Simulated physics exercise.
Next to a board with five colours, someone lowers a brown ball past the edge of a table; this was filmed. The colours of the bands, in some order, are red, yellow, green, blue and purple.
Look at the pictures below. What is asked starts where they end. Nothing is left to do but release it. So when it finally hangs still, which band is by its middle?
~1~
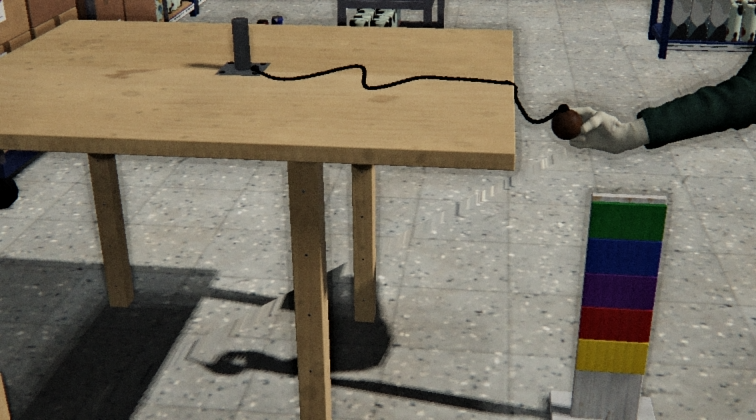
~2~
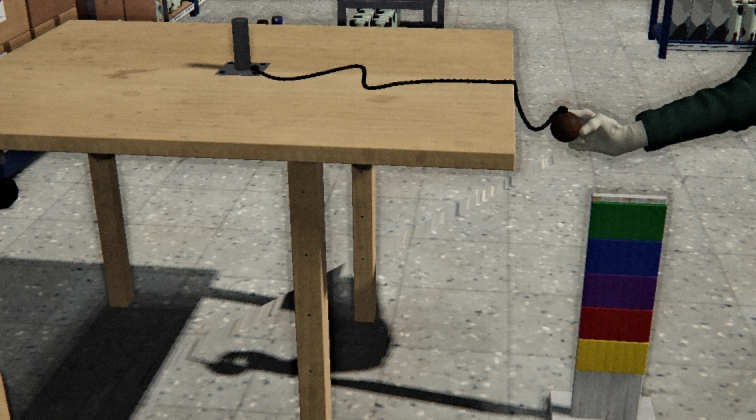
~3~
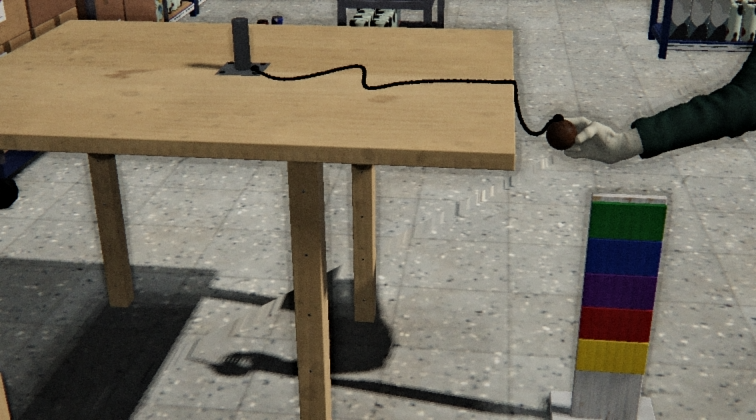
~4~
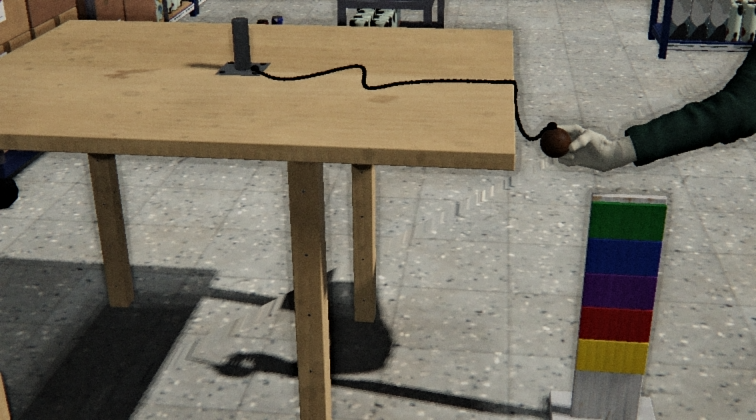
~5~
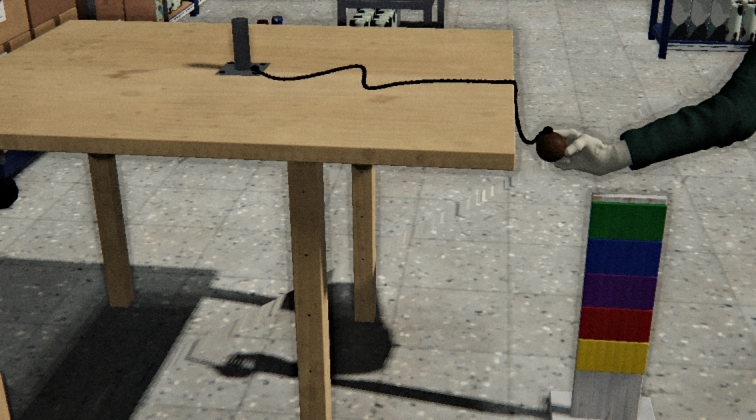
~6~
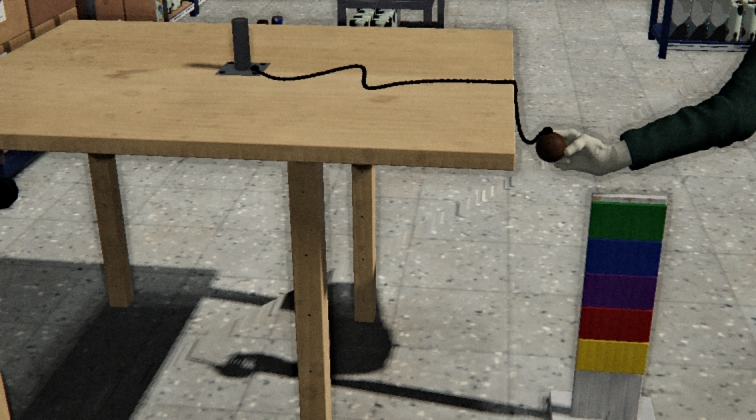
At purple.
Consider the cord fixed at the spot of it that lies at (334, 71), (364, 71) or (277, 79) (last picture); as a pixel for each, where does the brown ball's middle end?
In order of the tries: About (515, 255), then (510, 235), then (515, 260).
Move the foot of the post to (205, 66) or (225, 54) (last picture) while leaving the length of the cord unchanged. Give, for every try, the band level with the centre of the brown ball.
Blue; blue.
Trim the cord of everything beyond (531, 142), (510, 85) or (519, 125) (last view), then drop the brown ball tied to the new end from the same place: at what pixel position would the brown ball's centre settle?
Taking them in turn, it's about (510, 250), then about (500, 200), and finally about (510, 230).
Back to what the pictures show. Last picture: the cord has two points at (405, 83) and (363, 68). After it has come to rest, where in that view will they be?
First one: (509, 84); second one: (397, 76).
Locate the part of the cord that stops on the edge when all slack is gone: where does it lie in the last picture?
The spot located at (412, 83) in the last picture.
A little later, ball near (489, 242); level with blue.
Next, ball near (525, 265); level with purple.
When it is over, ball near (513, 274); level with purple. The cord holds its middle at purple.
